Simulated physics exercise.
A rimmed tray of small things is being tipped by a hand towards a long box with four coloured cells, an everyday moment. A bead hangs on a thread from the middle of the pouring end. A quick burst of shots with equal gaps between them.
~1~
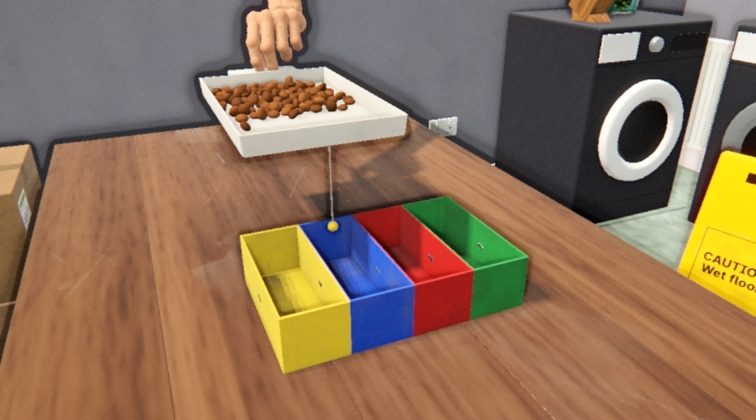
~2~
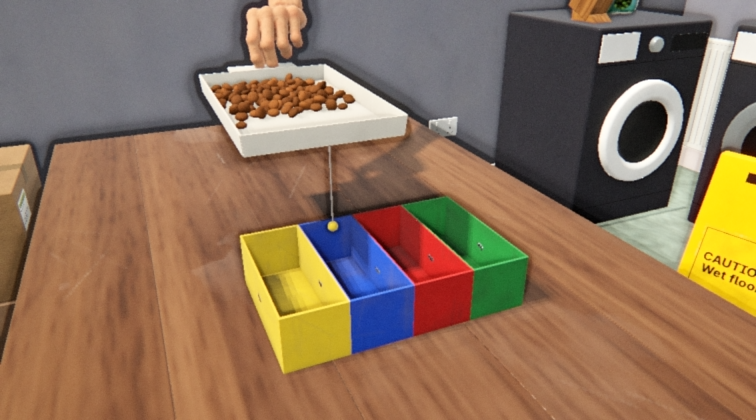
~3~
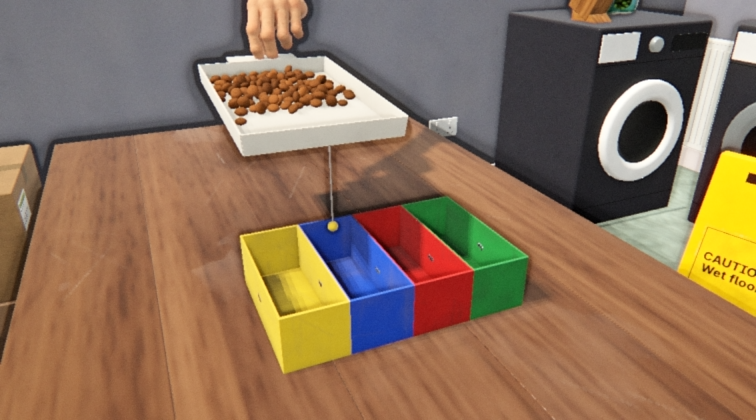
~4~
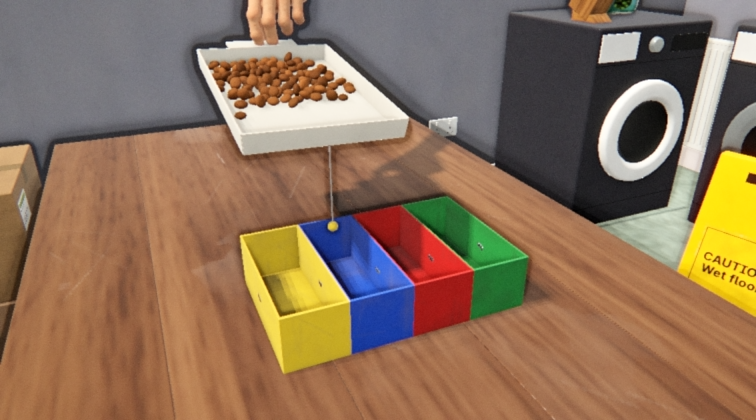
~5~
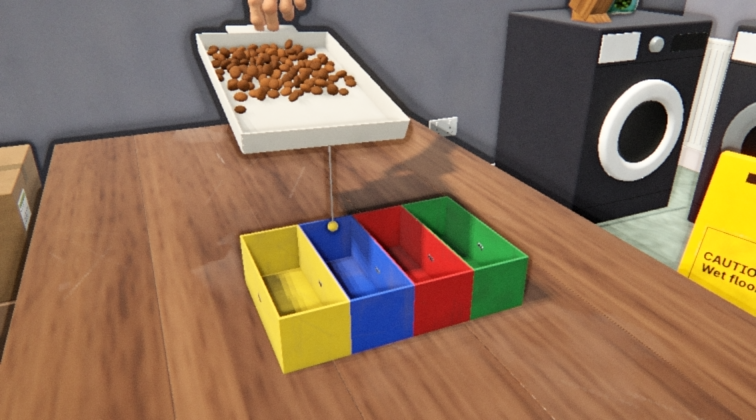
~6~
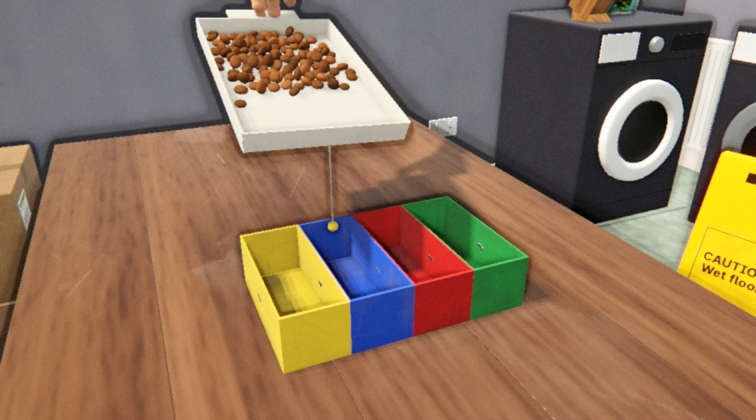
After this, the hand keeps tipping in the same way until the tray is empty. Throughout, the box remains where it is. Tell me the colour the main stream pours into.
The main stream pours into the red cell.
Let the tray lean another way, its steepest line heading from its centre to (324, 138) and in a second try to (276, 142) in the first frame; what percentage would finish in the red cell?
Near 30 % and, after that, 0 %.
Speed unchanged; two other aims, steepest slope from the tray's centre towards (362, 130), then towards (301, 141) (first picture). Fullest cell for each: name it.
Try 1 - the red one. Try 2 - the yellow cell.
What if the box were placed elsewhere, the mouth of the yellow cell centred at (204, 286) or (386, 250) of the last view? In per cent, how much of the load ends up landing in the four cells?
90 per cent, then 70 per cent.
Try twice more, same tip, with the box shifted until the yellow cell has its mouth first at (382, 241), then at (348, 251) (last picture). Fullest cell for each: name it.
Going by the two tries in order: The yellow cell, then that blue cell.
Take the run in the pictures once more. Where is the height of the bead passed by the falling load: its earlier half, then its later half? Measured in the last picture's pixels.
At about (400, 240), then at (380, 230).
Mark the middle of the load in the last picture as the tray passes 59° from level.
(353, 118).
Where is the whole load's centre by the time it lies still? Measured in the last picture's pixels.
Resting centre, last frame: Roughly (392, 291).
Soon, tray tipped steeply; nearly all on the tray; a small part falling or outside the box.
A while on, tray tipped right over; about half on the tray; about a quarter in the red cell; about a quarter in the blue cell; a stray few in the yellow cell; a stray few in the green cell; a small part falling or outside the box.
Towards the end, tray tipped past a quarter turn; about half in the red cell; about a third in the blue cell; a small part in the yellow cell; a stray few in the green cell; a stray few falling or outside the box.
Finally, tray tipped past a quarter turn; about half in the red cell; about a third in the blue cell; a small part in the yellow cell; a stray few in the green cell; a stray few outside the box.
